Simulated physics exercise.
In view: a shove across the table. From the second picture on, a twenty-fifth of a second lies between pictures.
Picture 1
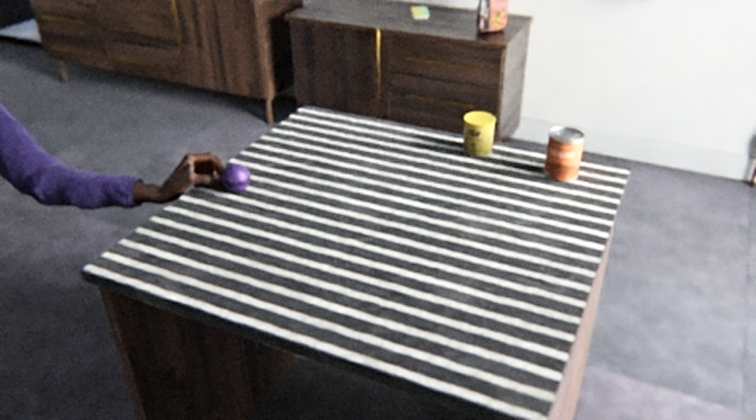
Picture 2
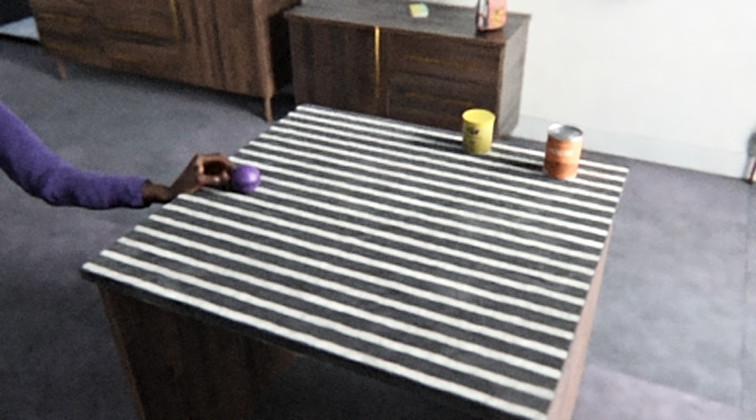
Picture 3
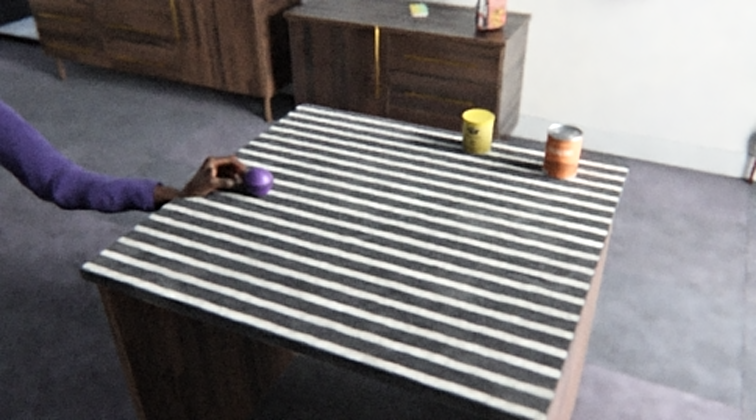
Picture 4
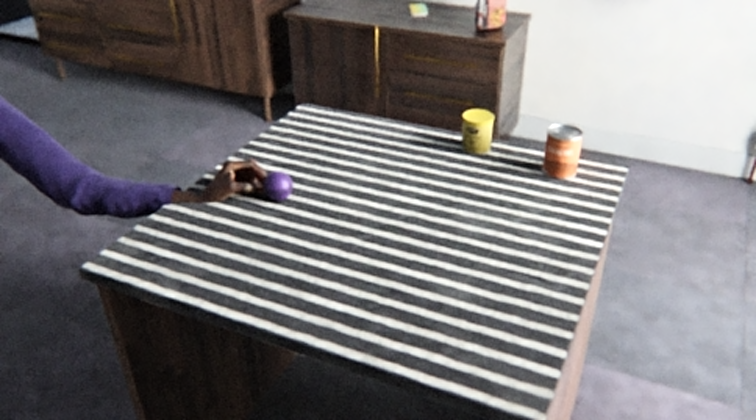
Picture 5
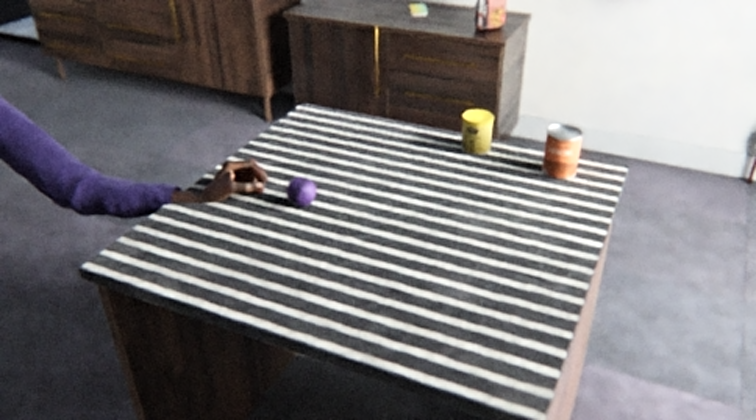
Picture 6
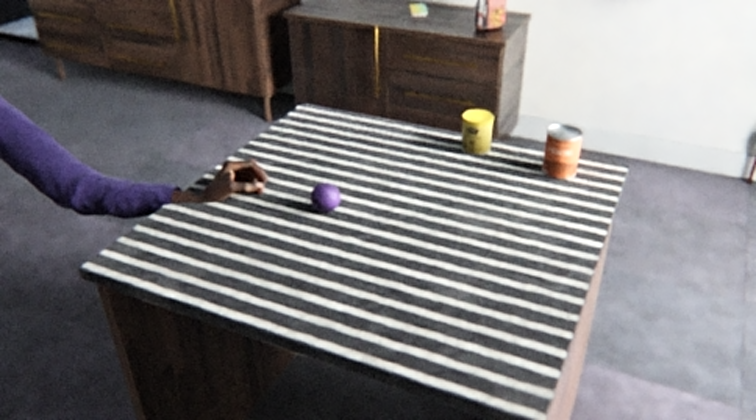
On a table with a striped top, a hand in a purple sleeve pushed a purple ball to the right and let go, and the ball rolled on past the still fingers.
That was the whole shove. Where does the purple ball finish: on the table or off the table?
The purple ball goes over the edge.
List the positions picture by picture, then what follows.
The first picture shows under the hand; purple ball (236, 177).
The second picture shows under the hand; purple ball (246, 178).
The third picture shows under the hand; purple ball (259, 181).
The fourth picture shows purple ball (278, 186).
The fifth picture shows purple ball (301, 191) shifted about its own width.
The sixth picture shows purple ball (325, 197) shifted well along.
Then, 0.30 s on from there, purple ball shifted well along near (521, 245).
Then, 0.70 s on from there, purple ball now off the table.
In the end, off the table, purple ball.
